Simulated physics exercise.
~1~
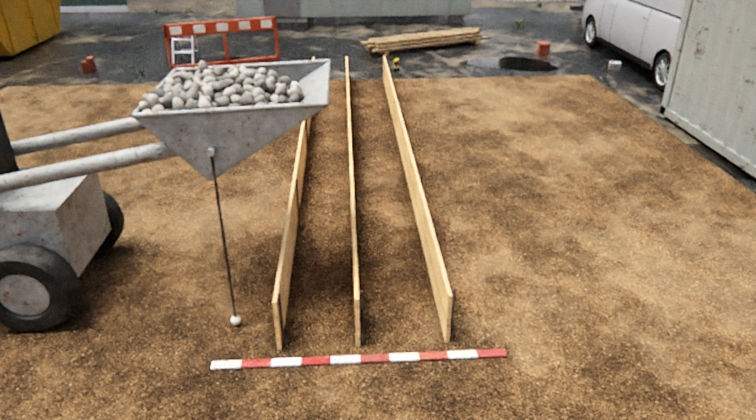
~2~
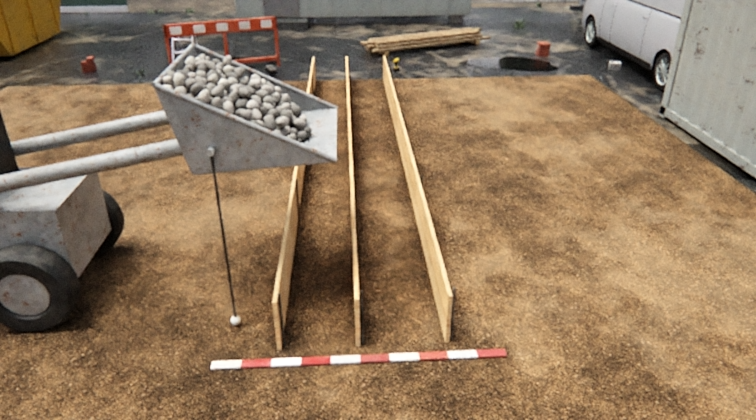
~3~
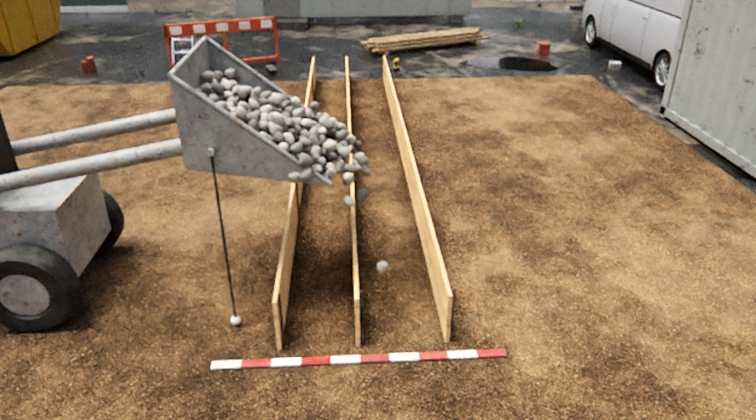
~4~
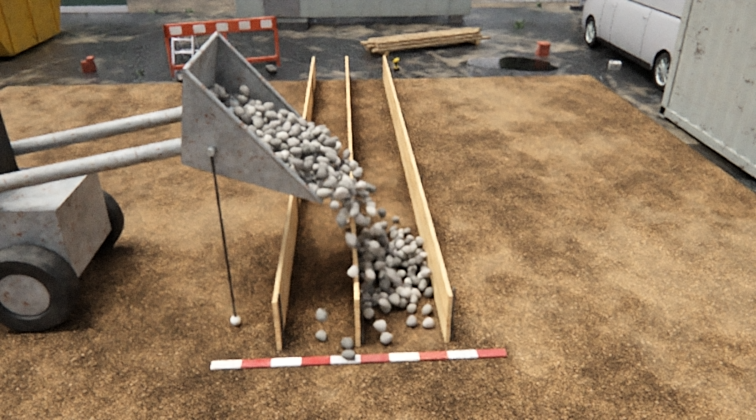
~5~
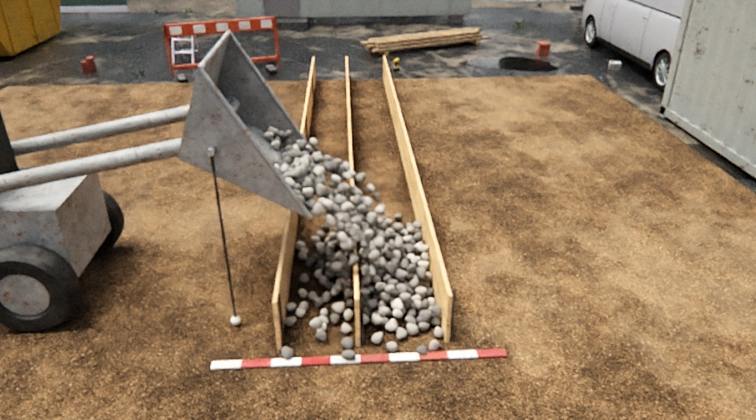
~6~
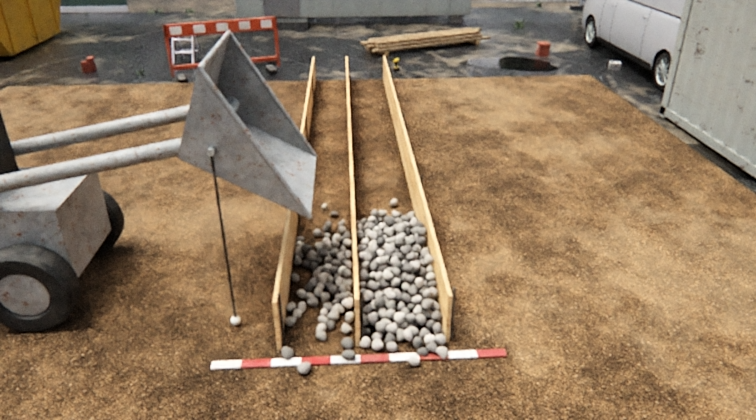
A yard of brown, gritty ground is seen from above, with a yellow skip, a red and white barrier, stacked planks and a white van behind. At left, a grey loader holds a bucket heaped with grey stones above three upright wooden planks forming two long bays, with a red and white striped bar in front. The bucket tips to the right, and the first stones slip off its lip. It tips further, and the stones pour into the far bay, then into the near one too. The bucket ends steeply tilted and empty, with most stones in the right-hand bay, fewer in the left, and a few by the striped bar.
